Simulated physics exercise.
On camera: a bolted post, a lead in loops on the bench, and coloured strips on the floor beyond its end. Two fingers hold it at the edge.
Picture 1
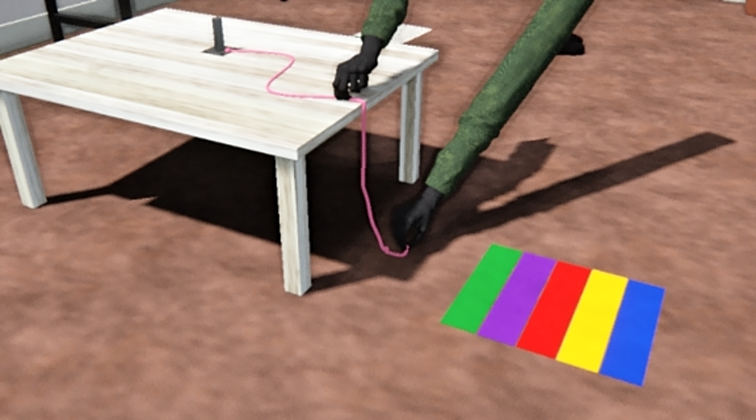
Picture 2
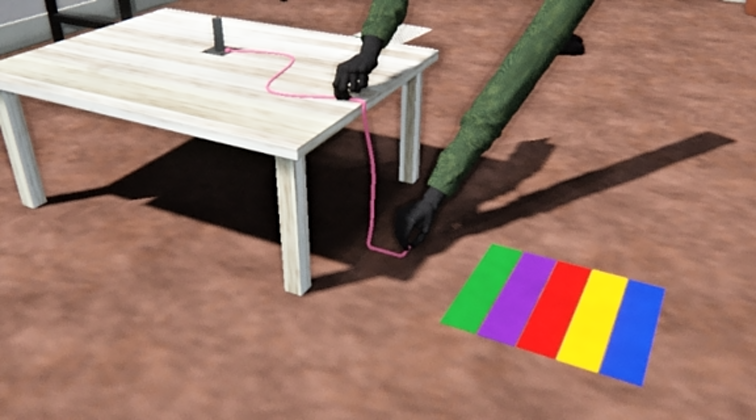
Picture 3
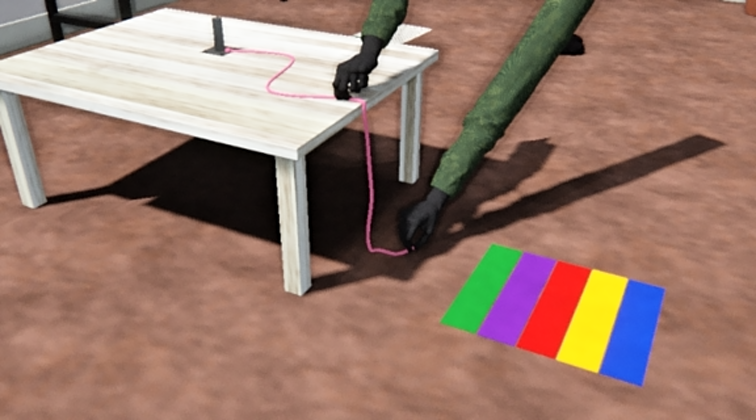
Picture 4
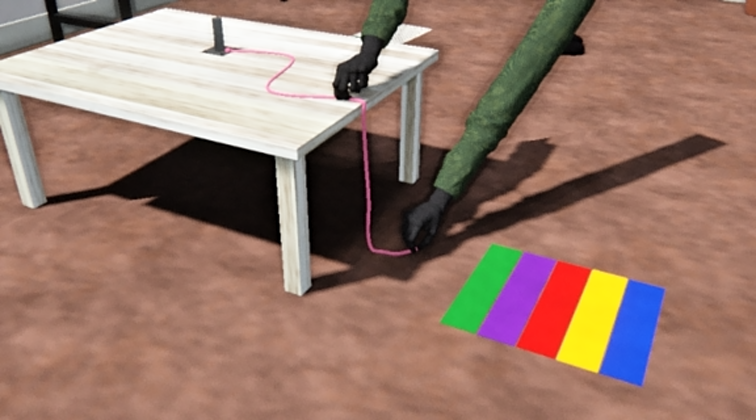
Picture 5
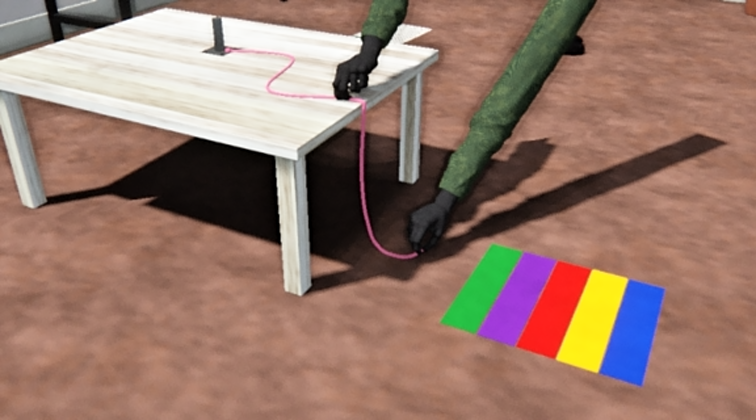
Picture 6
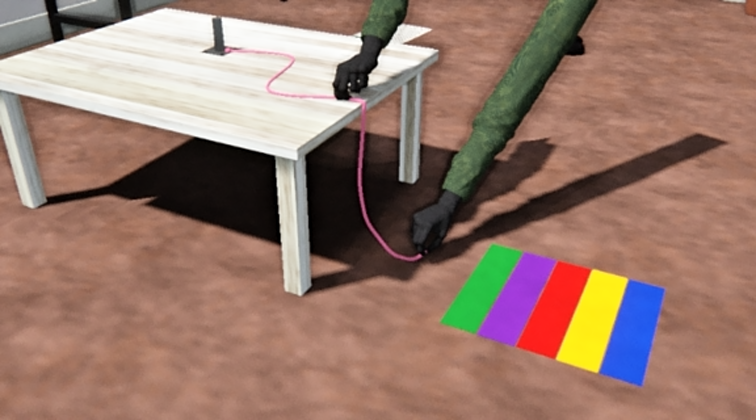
The clip opens on a pink lead curving across a pale wooden table and hanging over its edge, with two dark-gloved hands on it and five coloured strips on the floor. The lower hand draws the end slightly right, towards the strips, while the hanging part shifts shape and the upper hand stays put.
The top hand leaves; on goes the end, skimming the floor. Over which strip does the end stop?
The end stops over the yellow strip.
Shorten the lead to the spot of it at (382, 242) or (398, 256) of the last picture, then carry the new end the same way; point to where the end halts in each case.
About (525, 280) and (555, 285).
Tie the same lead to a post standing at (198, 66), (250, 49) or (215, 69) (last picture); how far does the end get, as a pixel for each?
Near (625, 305), (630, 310) and (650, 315).
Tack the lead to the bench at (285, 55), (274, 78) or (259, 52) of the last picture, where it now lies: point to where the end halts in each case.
In that order: (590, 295), (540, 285) and (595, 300).
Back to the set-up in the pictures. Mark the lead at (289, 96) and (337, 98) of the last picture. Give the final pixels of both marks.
The first at (376, 97), the second at (411, 127).
Early on, end near (540, 283); over purple.
Midway, end near (580, 294); over yellow.
At the end of the slack, end near (603, 300); over yellow. It gets as far as the yellow strip.
